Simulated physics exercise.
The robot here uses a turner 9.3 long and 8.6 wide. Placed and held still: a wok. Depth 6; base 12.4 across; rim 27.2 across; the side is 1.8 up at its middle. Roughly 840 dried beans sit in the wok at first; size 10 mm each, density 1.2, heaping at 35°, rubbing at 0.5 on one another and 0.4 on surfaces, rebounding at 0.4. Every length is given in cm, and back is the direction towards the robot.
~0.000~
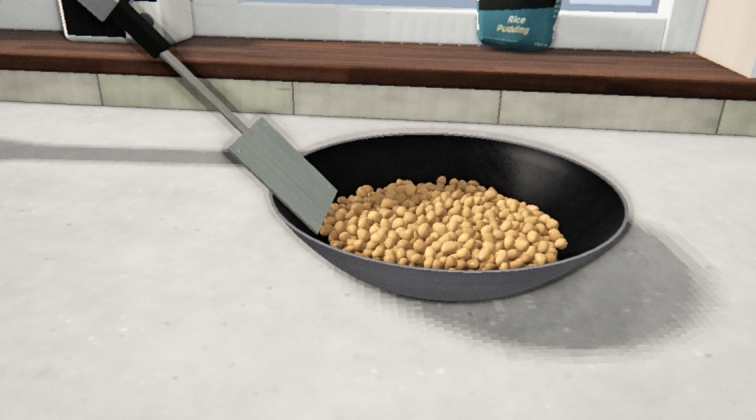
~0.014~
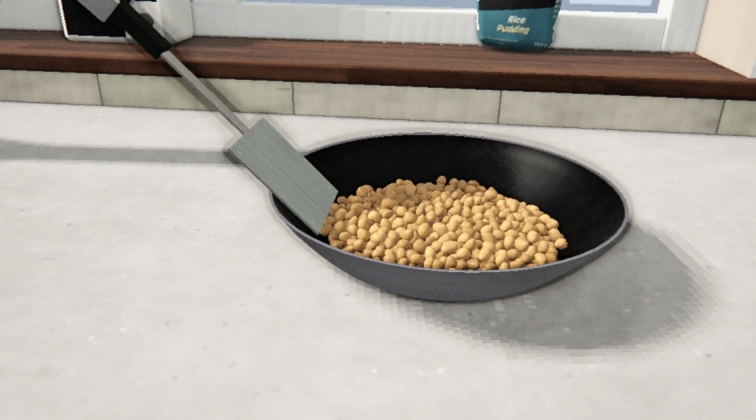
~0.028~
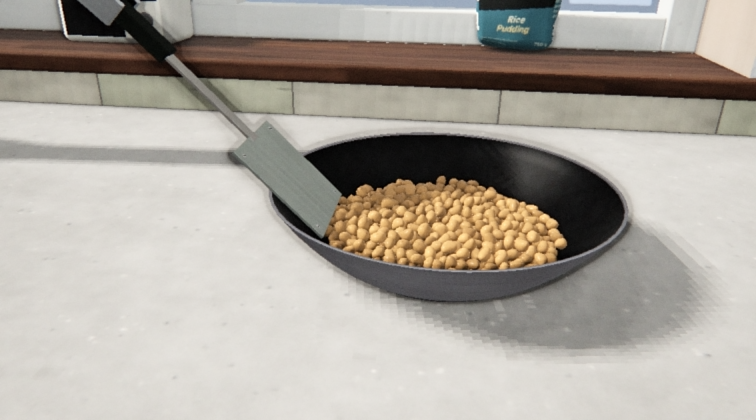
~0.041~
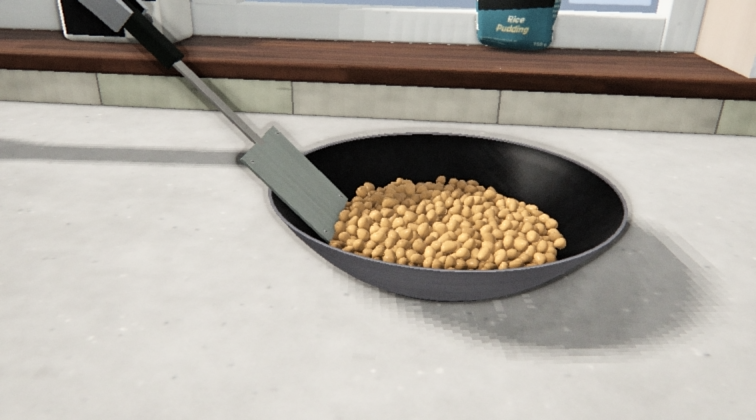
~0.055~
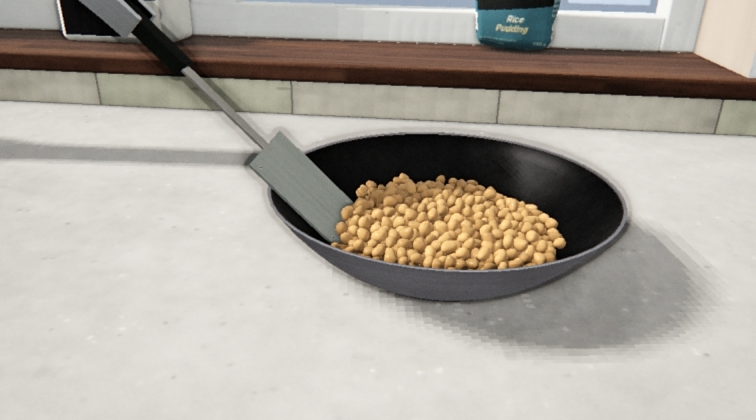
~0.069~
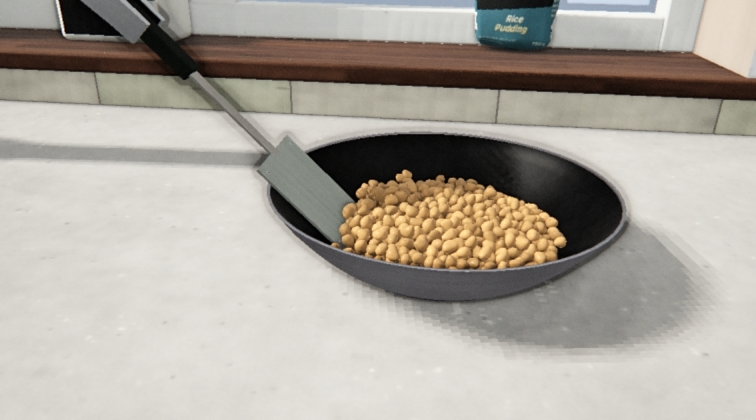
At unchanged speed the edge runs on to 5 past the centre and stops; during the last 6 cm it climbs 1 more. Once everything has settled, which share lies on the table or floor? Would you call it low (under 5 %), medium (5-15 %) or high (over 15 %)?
I would call it low.
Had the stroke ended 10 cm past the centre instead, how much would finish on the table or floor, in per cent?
Estimate: Approx. 30 %.
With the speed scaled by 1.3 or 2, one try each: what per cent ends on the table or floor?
I'd expect close to 5 and then close to 5 percent.
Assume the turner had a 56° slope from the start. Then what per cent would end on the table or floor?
I'd put it at about 5 per cent.
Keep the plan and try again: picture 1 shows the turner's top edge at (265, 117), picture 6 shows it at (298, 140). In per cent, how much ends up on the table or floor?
Around 5 per cent finishes on the table or floor.
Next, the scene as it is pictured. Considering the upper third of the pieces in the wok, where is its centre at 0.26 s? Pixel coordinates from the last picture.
Near (531, 209).
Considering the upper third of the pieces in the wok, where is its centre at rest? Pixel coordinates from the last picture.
It is centred near (552, 200) in the last view.
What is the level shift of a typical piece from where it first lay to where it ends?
I'd put it at close to 5 centimetres.
After 0.16 s, sloping 45°, highest piece 5 above the table; 844 in the wok.
After 0.26 s, sloping 45°, highest piece 7 above the table; 844 in the wok.
After 0.51 s, sloping 45°, highest piece 7 above the table; 832 in the wok, 11 on the table or floor, 1 on the blade or in flight.
After 1.56 s, sloping 45°, highest piece 7 above the table; 832 in the wok, 12 on the table or floor.
In the end, 832 in the wok, 12 on the table or floor. That is 1 % on the table or floor.
